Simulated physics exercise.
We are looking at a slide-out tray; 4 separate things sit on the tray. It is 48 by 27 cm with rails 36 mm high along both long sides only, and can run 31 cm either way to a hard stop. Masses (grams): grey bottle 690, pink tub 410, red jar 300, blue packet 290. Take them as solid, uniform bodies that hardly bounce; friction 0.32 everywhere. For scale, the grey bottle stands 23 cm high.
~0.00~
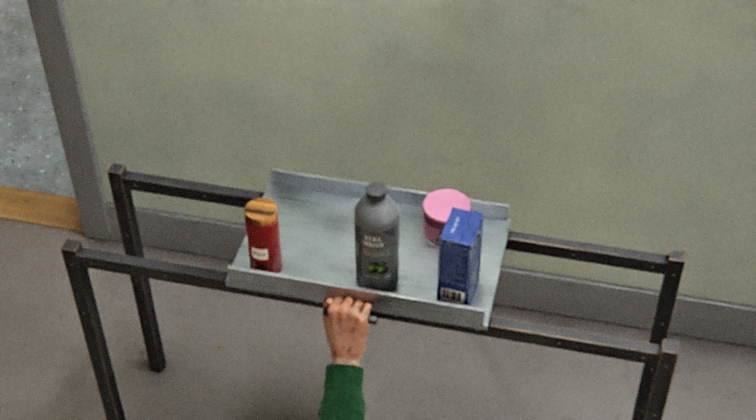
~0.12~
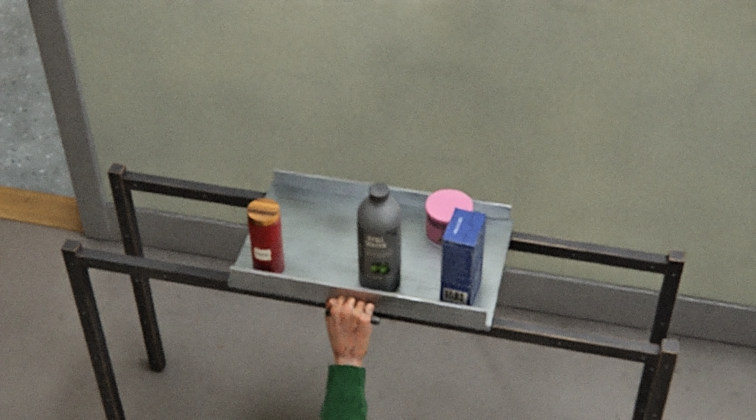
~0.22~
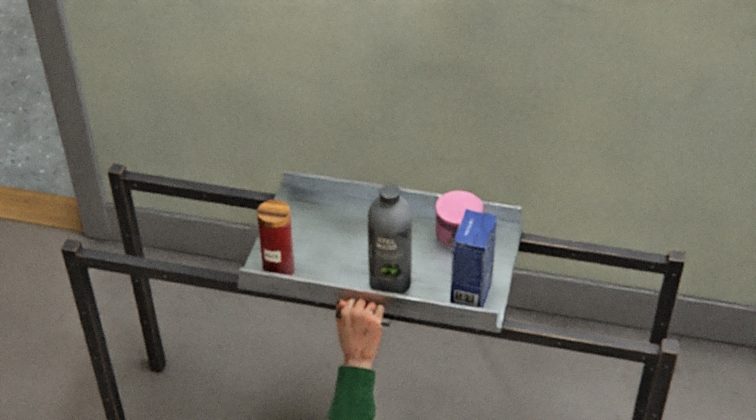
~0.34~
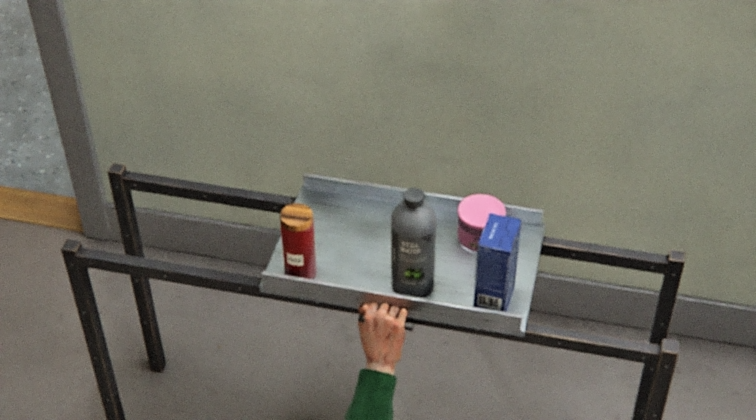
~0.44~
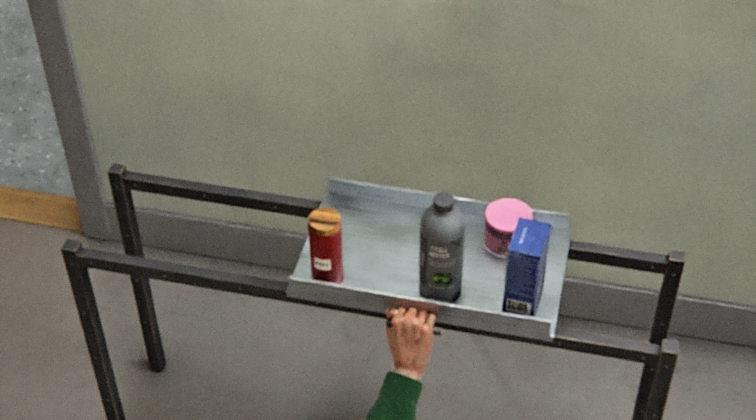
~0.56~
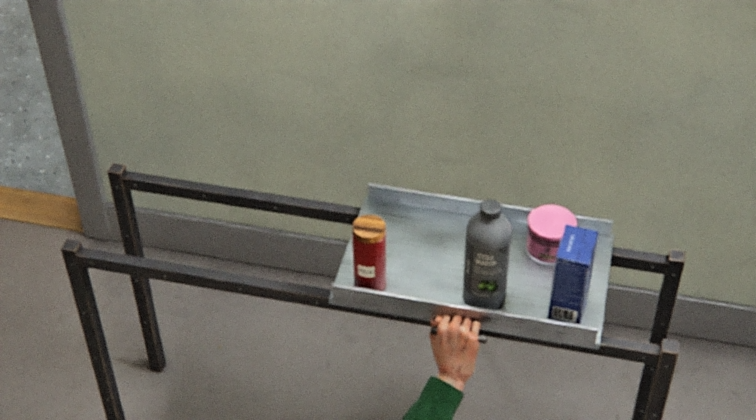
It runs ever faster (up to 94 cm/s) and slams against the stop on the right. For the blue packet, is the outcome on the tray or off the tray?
The blue packet falls out.
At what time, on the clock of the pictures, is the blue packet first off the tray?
Near 0.8 s.
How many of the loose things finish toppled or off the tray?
In all, 2.
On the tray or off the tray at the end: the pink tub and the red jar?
The pink tub ends off the tray; the red jar is still on the tray.
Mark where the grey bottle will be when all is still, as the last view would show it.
Around (622, 275).
After 0.76 s, tray moved 31 cm right; blue packet moved 6 cm near (668, 294); grey bottle moved 6 cm; red jar moved 6 cm.
After 0.96 s, tray moved 31 cm right; pink tub and blue packet now off the tray; grey bottle moved 13 cm; red jar moved 13 cm.
After 1.26 s, tray moved 31 cm right; grey bottle moved 13 cm; red jar moved 13 cm.
In the end (1.7 s), off the tray, pink tub and blue packet; not toppled but over 5 cm from the start, grey bottle and red jar.
